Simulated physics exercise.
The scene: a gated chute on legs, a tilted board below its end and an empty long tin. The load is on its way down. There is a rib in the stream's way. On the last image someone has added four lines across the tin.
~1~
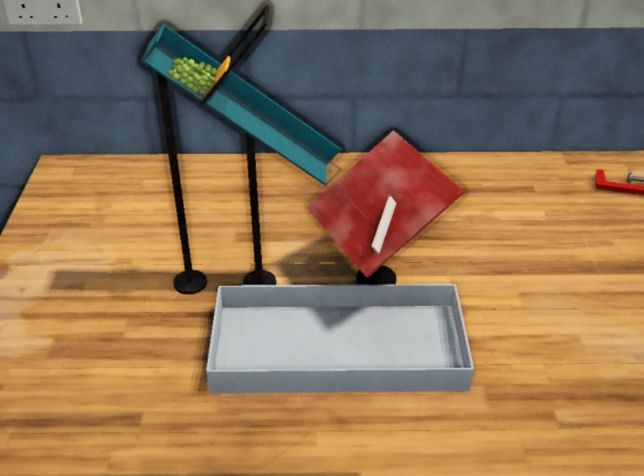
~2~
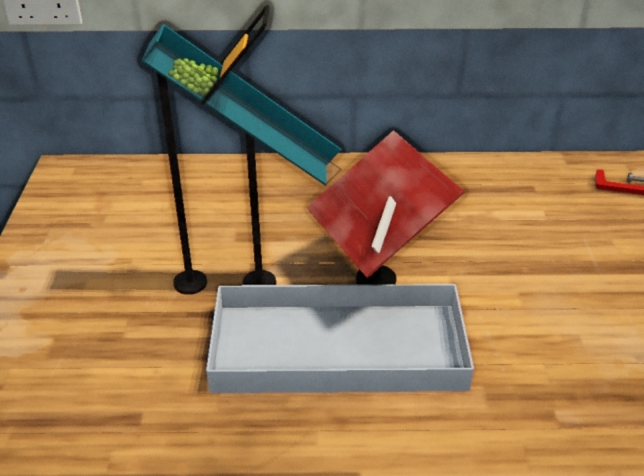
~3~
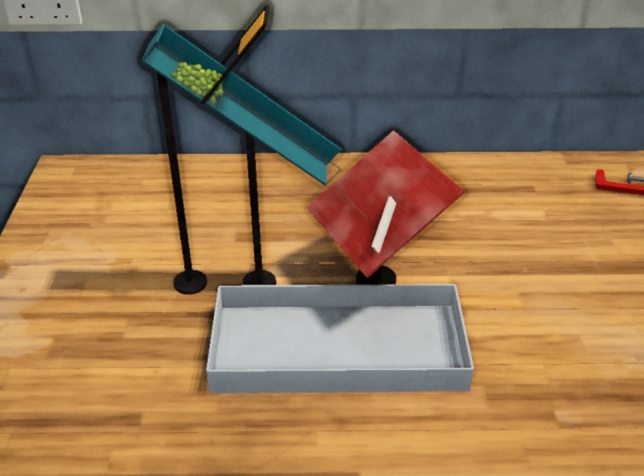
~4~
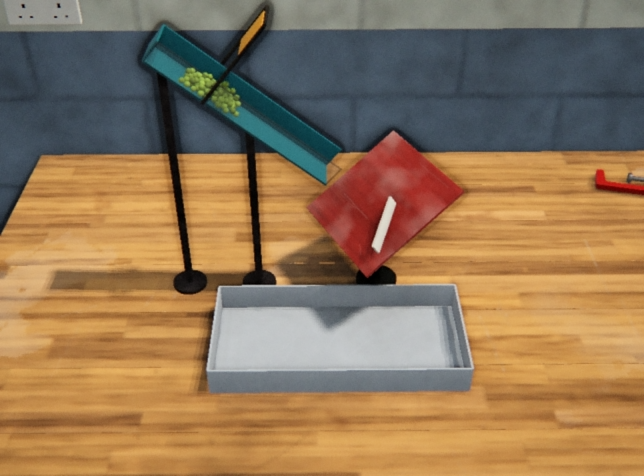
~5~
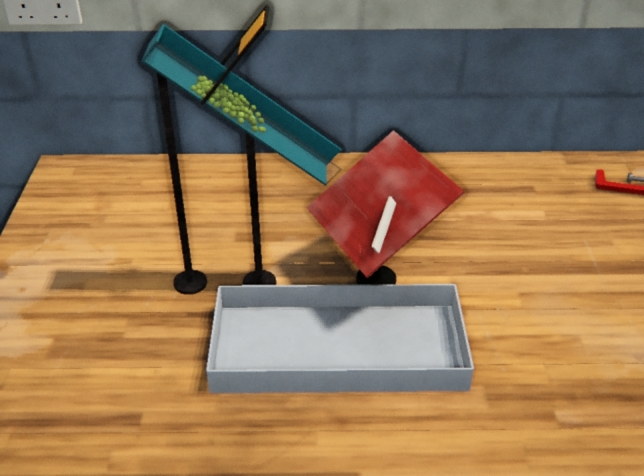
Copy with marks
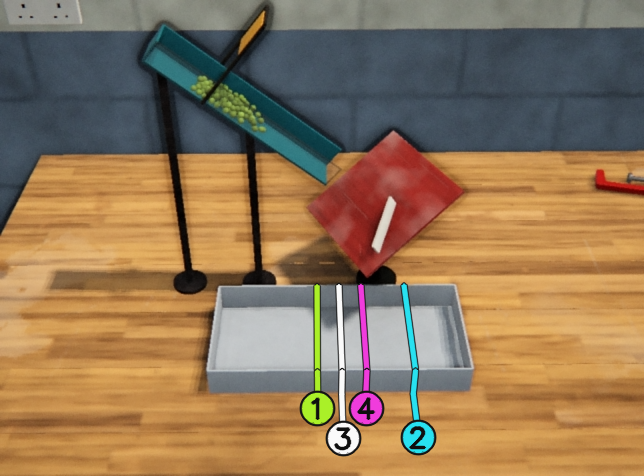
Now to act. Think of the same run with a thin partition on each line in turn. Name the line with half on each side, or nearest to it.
Go for 1.
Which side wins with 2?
The left side.
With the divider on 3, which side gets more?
The left side.
On the marked copy, line 1 crosses the front rim at (317, 370); line 2 crosses the front rim at (415, 369); line 3 crosses the front rim at (342, 370); line 4 crosses the front rim at (366, 369).
With 1, of what is caught, roughly half on the left of the divider, roughly half on the right.
With 2, of what is caught, every piece on the left of the divider, not one piece on the right.
With 3, of what is caught, almost all on the left of the divider, about a tenth on the right.
With 4, of what is caught, every piece on the left of the divider, not one piece on the right.
